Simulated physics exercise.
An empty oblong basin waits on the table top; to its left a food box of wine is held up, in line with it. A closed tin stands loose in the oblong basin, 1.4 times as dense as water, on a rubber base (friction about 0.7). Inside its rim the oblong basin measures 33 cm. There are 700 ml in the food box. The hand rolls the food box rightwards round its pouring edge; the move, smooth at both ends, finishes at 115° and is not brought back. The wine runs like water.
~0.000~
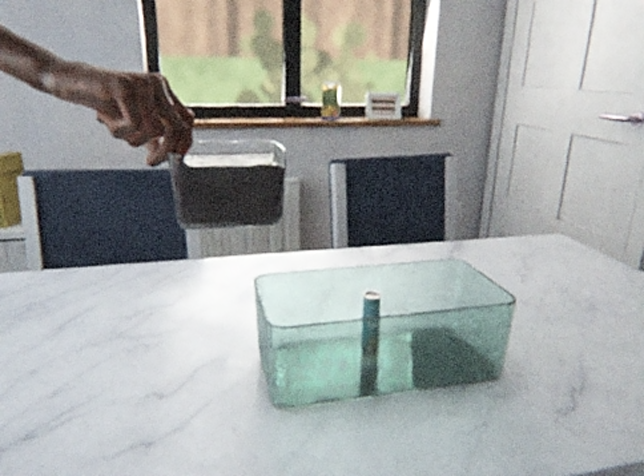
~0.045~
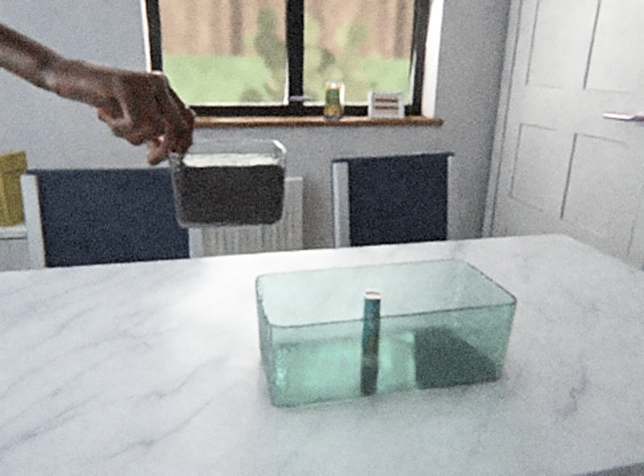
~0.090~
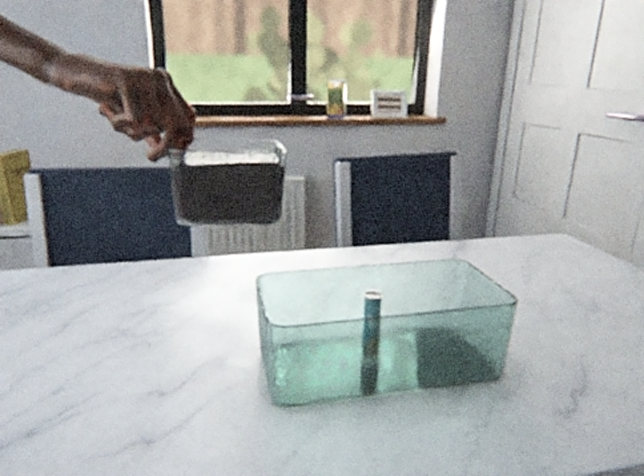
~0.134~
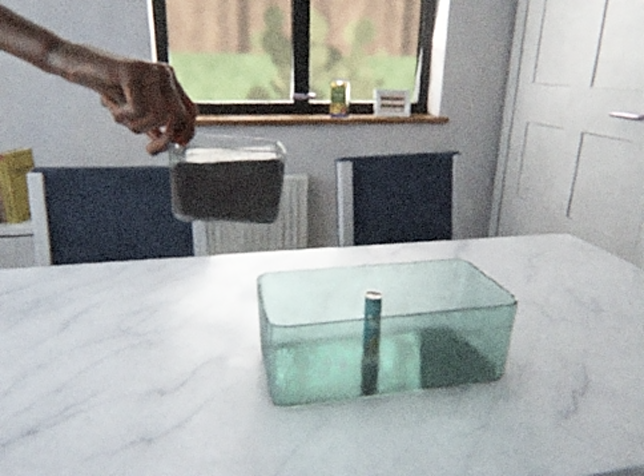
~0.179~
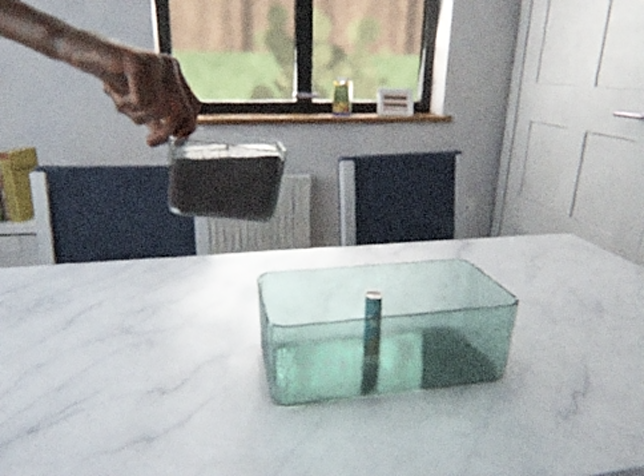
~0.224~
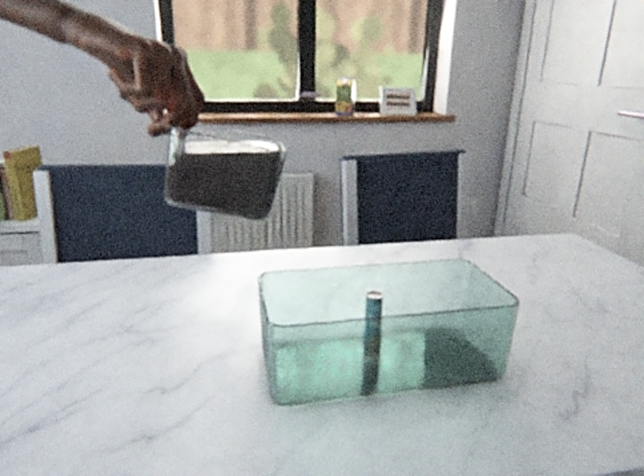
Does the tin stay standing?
It remains upright.
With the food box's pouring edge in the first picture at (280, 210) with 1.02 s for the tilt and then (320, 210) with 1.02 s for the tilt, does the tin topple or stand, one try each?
First it topples; then it keeps standing.
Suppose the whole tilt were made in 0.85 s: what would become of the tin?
The tin remains upright.
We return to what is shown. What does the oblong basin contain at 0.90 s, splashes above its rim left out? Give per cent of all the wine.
Near 68 in a hundred.
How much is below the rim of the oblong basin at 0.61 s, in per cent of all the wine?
Near 4 in a hundred.
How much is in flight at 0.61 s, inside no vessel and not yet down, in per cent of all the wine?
Some 38 per cent.
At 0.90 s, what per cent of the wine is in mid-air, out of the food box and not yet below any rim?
Near 26 in a hundred.
After 0.61 s the tilt is 75° and 58 per cent is still to pour; the tin stands where it began.
After 0.90 s the tilt is 111° and 6 per cent is still to pour; the tin stands where it began.
After 1.20 s the tilt is 115° and 0 per cent is still to pour; the tin stands where it began.
After 1.52 s the tilt is 115° and 0 per cent is still to pour; the tin stands where it began.
In the end the tin stands where it began.
